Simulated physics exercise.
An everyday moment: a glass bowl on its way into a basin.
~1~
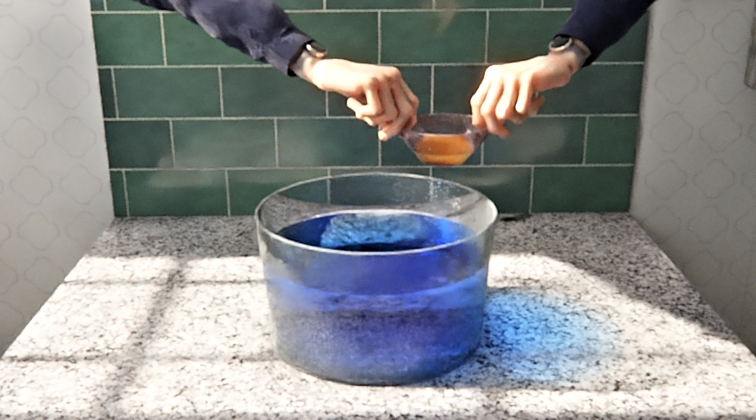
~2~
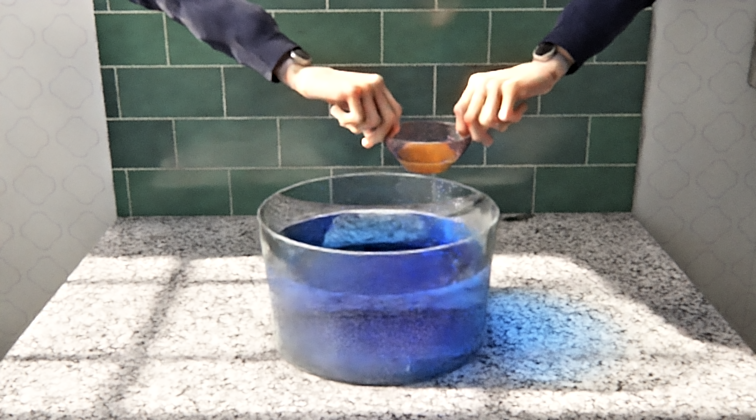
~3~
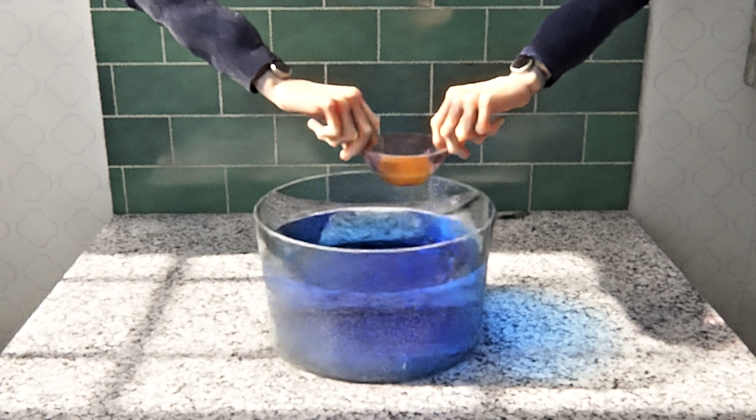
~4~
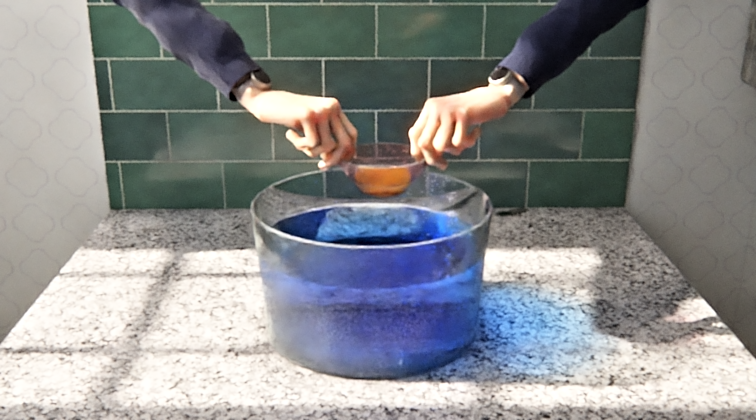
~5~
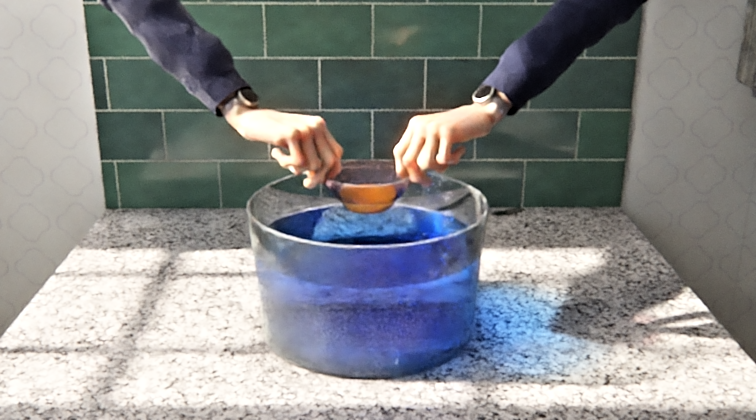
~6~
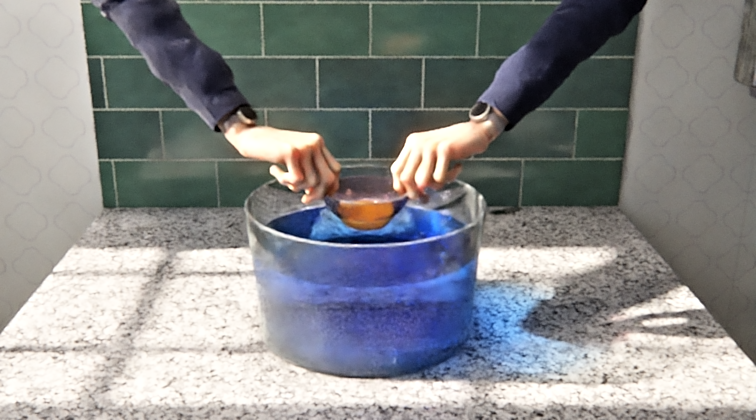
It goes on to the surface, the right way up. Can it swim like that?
It rides on the surface.
Soon after, the bowl dips into the dyed water.
Later, it bobs and steadies.
In the end, the bowl floats with about half of its side showing.
